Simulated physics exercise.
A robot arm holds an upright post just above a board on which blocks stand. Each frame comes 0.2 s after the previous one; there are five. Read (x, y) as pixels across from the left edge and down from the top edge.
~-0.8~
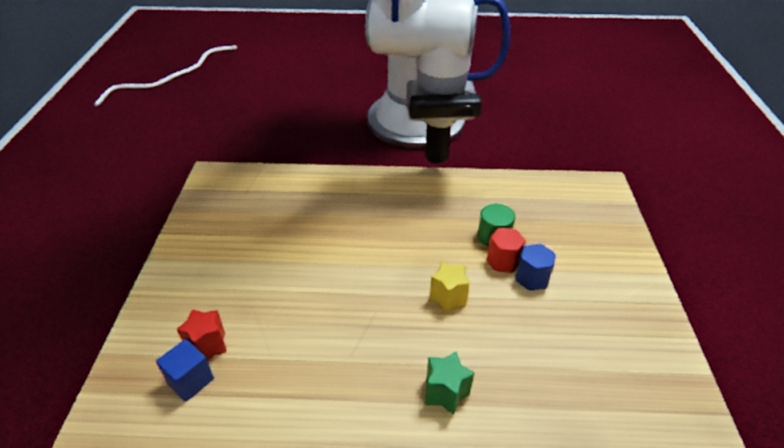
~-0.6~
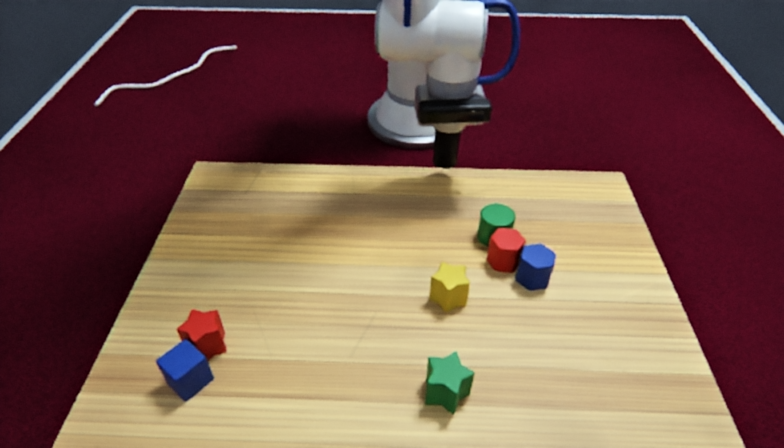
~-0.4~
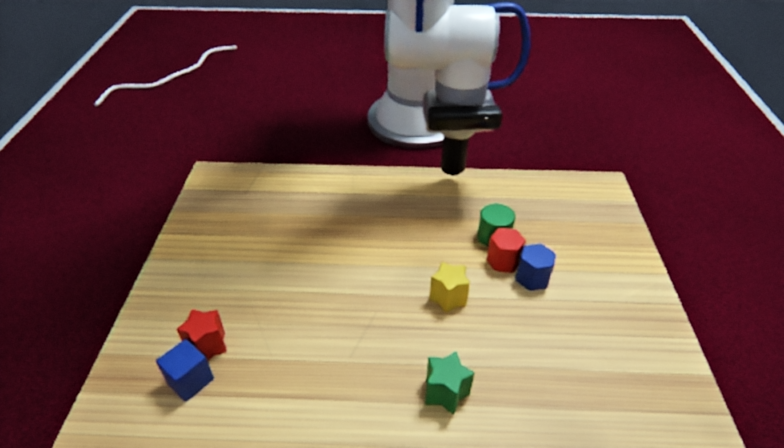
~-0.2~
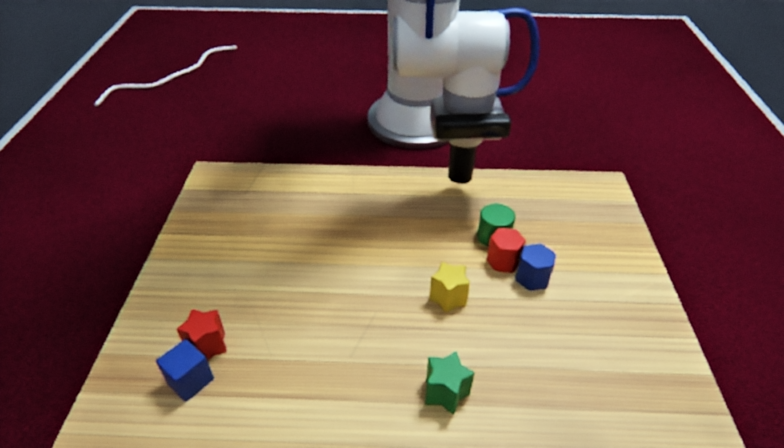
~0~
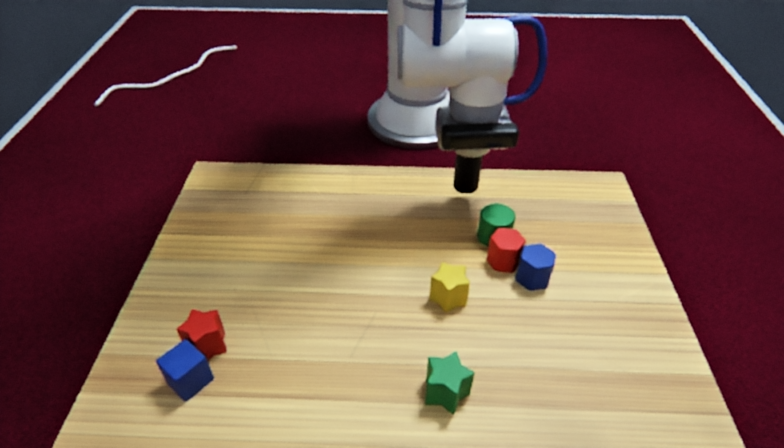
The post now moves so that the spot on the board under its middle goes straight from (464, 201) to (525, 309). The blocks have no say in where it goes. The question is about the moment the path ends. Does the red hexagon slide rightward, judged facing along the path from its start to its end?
Yes.
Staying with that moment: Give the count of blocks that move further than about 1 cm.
This push will displace three or more blocks.
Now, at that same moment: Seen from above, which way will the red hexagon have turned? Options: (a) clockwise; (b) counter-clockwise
a - clockwise.
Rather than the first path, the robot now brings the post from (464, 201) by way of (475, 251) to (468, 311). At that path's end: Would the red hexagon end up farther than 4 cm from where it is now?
Going by the path, no.
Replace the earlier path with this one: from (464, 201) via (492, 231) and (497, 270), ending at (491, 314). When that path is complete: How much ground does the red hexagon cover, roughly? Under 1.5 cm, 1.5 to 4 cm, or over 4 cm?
It will move more than 4 cm.
On the path given first. One third of the way, post at (484, 218); green circular block at (510, 226); red hexagon at (512, 250); blue hexagon at (547, 262), turned 25° anticlockwise.
Two thirds of the way, post at (505, 254); green circular block at (540, 247); red hexagon at (517, 269), turned 35° clockwise; blue hexagon at (556, 273), turned 50° anticlockwise.
At the end, post at (529, 295); yellow star-shaped block still; green circular block at (542, 248); red hexagon at (532, 313), turned 65° clockwise; blue hexagon at (560, 276), turned 65° anticlockwise.
